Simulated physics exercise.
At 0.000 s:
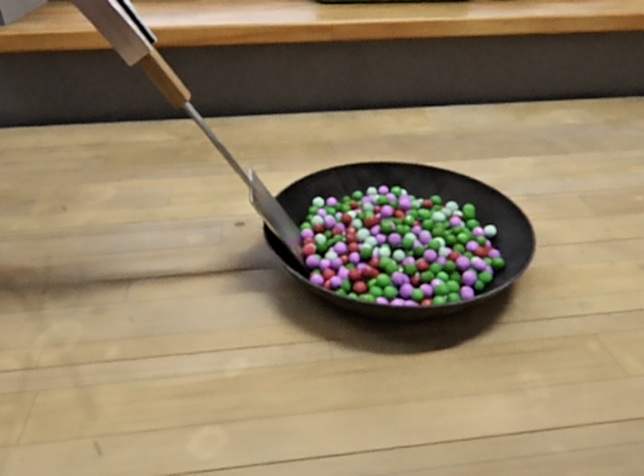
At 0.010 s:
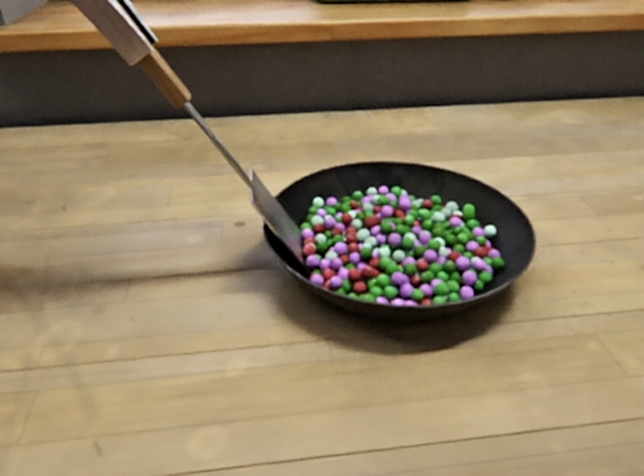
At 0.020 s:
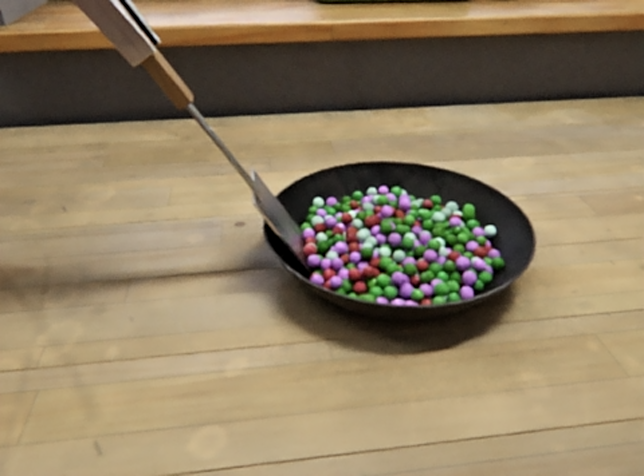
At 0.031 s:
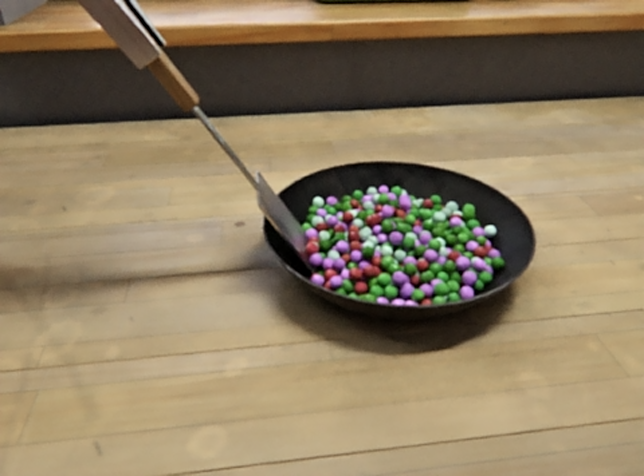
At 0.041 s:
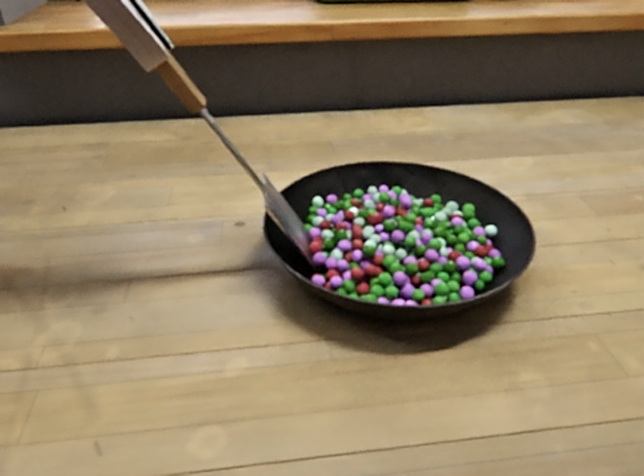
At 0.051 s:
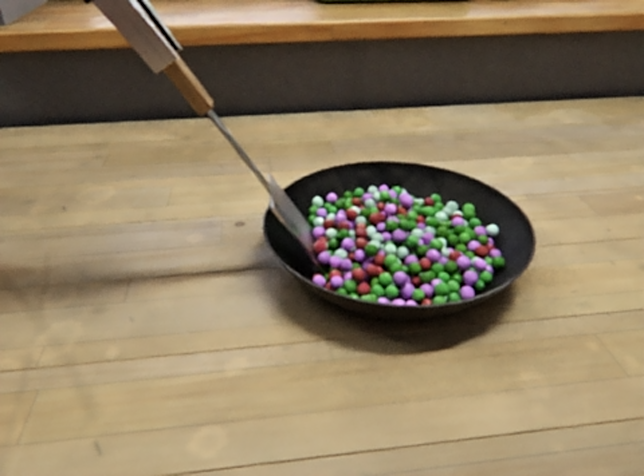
A robot arm held a spatula at the left side of a black frying pan full of green, purple, red and white round sweets, and slowly pushed it a little to the right.
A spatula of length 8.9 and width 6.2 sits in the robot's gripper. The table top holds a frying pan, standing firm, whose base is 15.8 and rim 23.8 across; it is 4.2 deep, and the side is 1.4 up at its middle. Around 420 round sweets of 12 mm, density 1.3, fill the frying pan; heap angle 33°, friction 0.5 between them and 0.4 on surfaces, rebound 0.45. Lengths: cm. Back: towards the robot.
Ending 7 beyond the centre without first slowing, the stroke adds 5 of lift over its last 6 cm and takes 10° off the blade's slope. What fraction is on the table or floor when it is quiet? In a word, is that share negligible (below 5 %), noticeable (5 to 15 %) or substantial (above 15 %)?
In a word, noticeable.
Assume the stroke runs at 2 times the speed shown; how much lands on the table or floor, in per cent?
Estimate: Approx. 20 %.
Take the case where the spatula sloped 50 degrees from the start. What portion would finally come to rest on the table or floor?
I'd put it at about 10 per cent.
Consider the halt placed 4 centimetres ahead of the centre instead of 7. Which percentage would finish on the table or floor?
Near 0 per cent.
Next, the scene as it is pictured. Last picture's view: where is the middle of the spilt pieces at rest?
Resting centre: About (589, 239).
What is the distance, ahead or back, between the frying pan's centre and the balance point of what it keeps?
Offset: About 3.0 cm, ahead.
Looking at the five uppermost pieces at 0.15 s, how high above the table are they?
5 cm.
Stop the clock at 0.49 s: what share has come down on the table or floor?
It works out to about 8 in a hundred.
After 0.15 s, sloping 59°, highest piece 5 above the table; 418 in the frying pan.
After 0.24 s, sloping 55°, highest piece 7 above the table; 418 in the frying pan.
After 0.49 s, sloping 49°, highest piece 6 above the table; 384 in the frying pan, 30 on the table or floor, 4 on the blade or in flight.
After 1.54 s, sloping 49°, highest piece 5 above the table; 382 in the frying pan, 36 on the table or floor.
In the end, 382 in the frying pan, 36 on the table or floor. That is 9 % on the table or floor.
